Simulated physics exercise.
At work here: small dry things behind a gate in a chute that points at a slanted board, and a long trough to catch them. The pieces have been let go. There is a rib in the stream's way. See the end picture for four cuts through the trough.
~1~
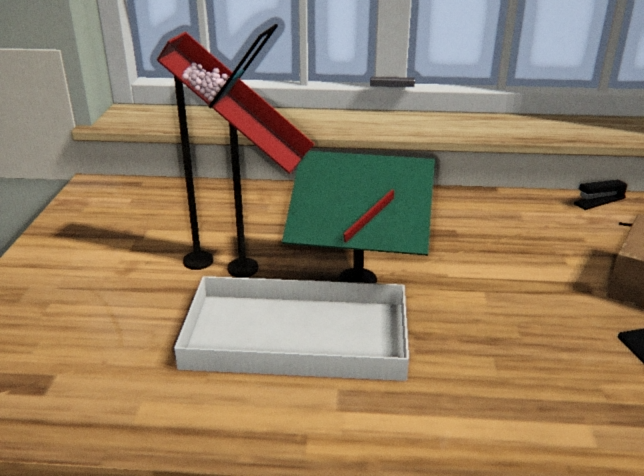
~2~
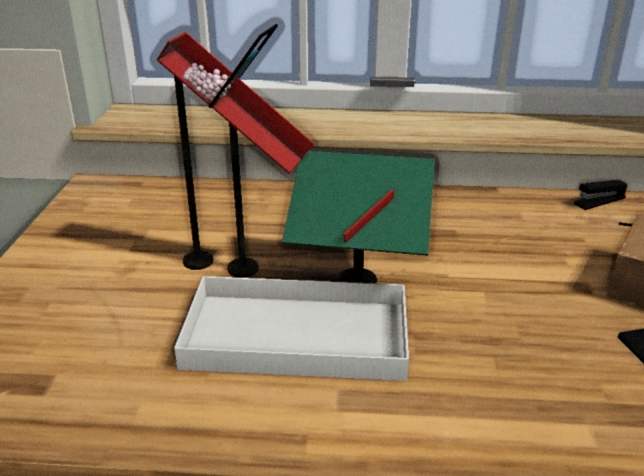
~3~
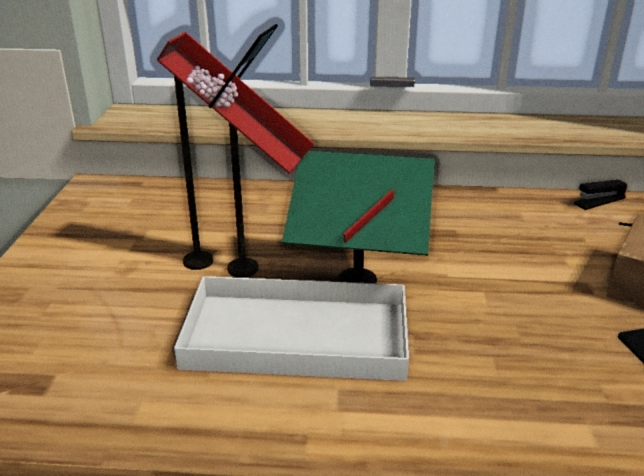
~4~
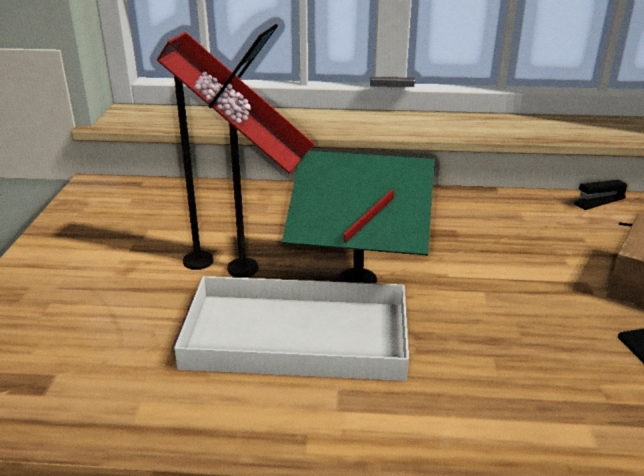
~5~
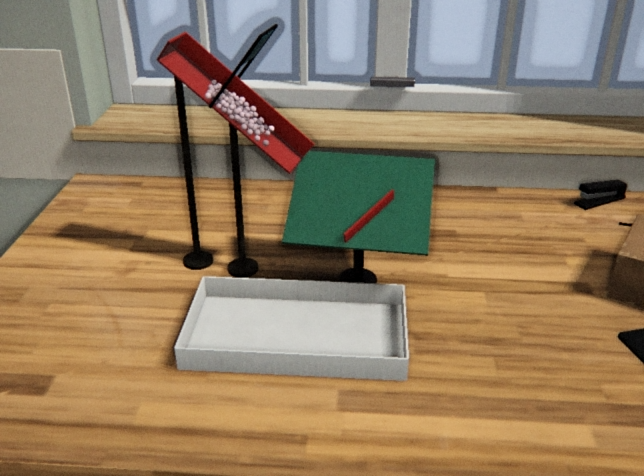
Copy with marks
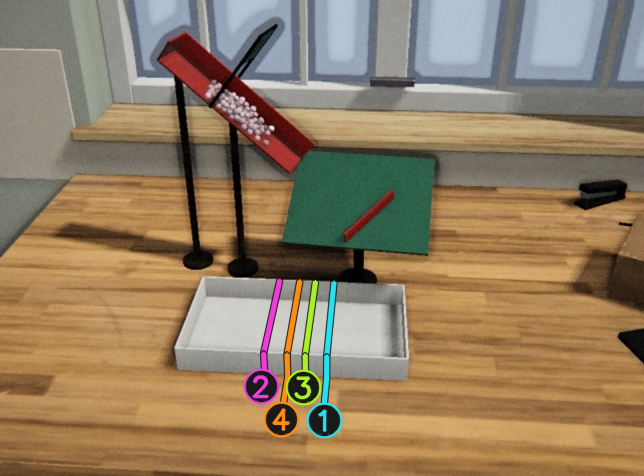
Small pale pink beads sit bunched behind a dark gate near the top of a sloping red chute, above a green board with a red rib and an empty white trough. They begin sliding down to the right past the gate, then spread into a longer stream along the chute's lower part.
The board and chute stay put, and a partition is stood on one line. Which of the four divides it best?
3 works best here.
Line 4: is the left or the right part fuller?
Right.
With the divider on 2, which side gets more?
The right side.
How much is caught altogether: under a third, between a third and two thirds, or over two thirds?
About that: Over two thirds.
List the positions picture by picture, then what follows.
The first frame shows load behind the gate near (211, 81), sugar pearls; lip of the chute near (296, 167), sloping fairly steeply.
The second frame shows middle of the board near (361, 199), tilted gently; middle of its low edge near (354, 248); of its high edge near (367, 154).
The third frame shows front corners of the trough near (176, 348) and (408, 359), empty; front of the load near (227, 105).
The fourth frame shows middle of the load near (225, 96); its front near (245, 118), close to a third of the way to the lip; rib from (393, 190) to (344, 235).
The fifth frame shows middle of the load near (239, 108); its front near (266, 143), close to two thirds of the way to the lip.
On the marked copy, line 1 crosses the front rim at (326, 355); line 2 crosses the front rim at (263, 352); line 3 crosses the front rim at (305, 354); line 4 crosses the front rim at (287, 353).
For line 1, of what is caught, all but a few on the left of the divider, a small share on the right.
For line 2, of what is caught, only a few on the left of the divider, all but a few on the right.
For line 3, of what is caught, close to half on the left of the divider, close to half on the right.
For line 4, of what is caught, a small share on the left of the divider, the bulk on the right.
